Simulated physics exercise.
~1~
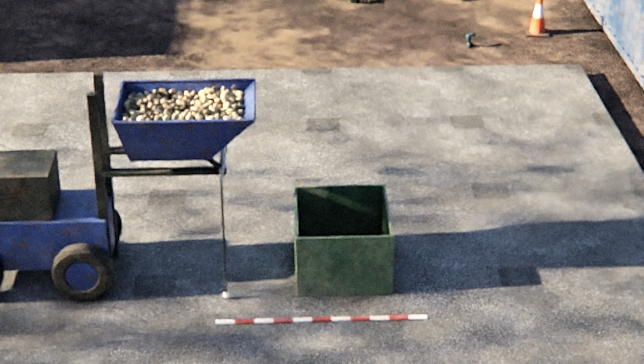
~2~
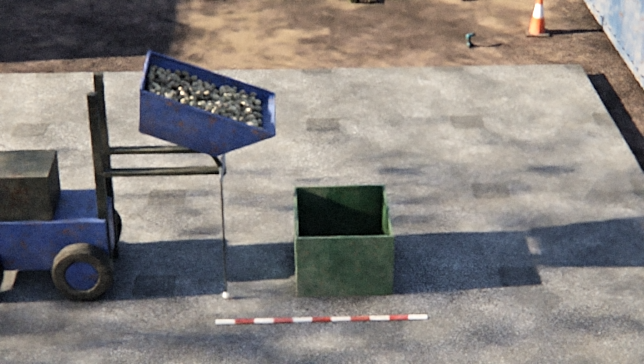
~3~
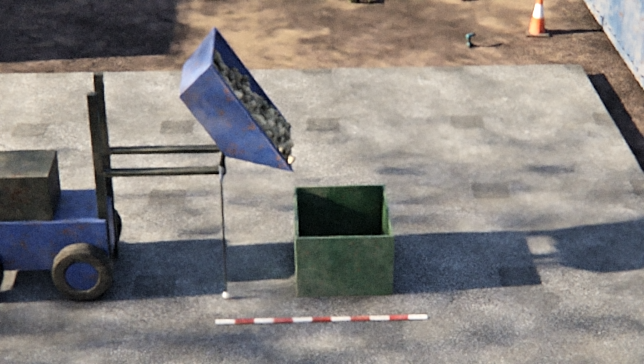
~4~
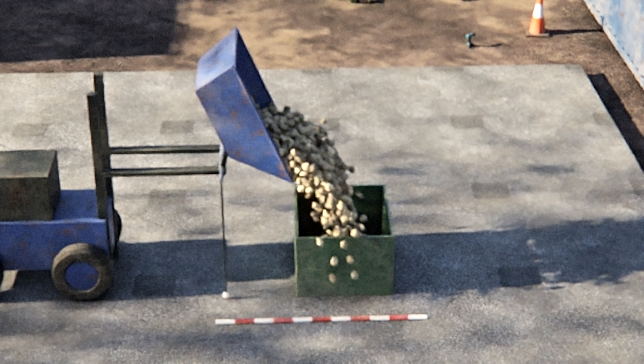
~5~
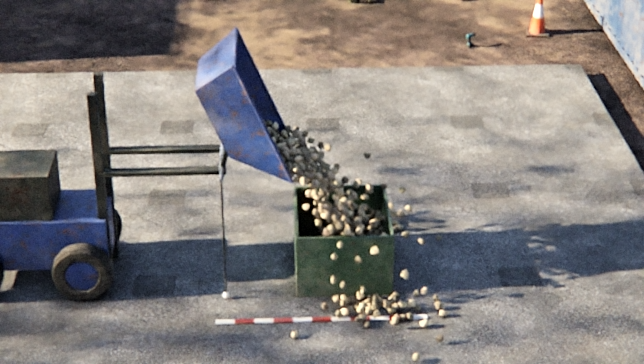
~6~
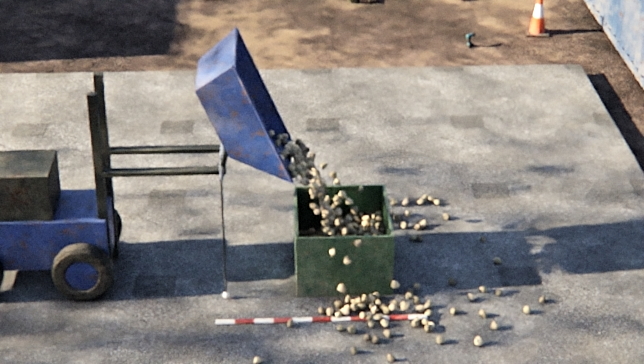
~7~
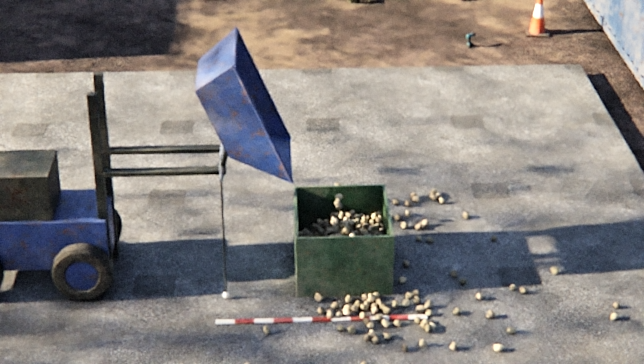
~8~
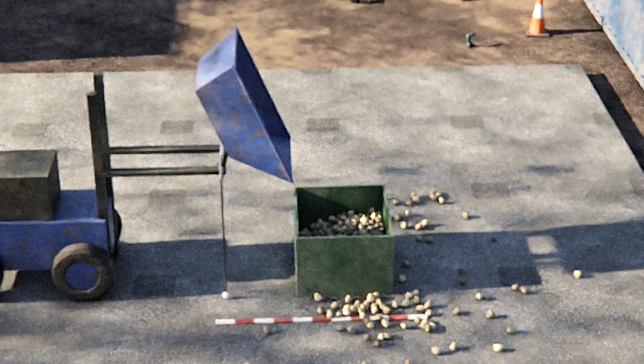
A forklift tips its blue skip, pouring stones into a green bin, some scattering outside.
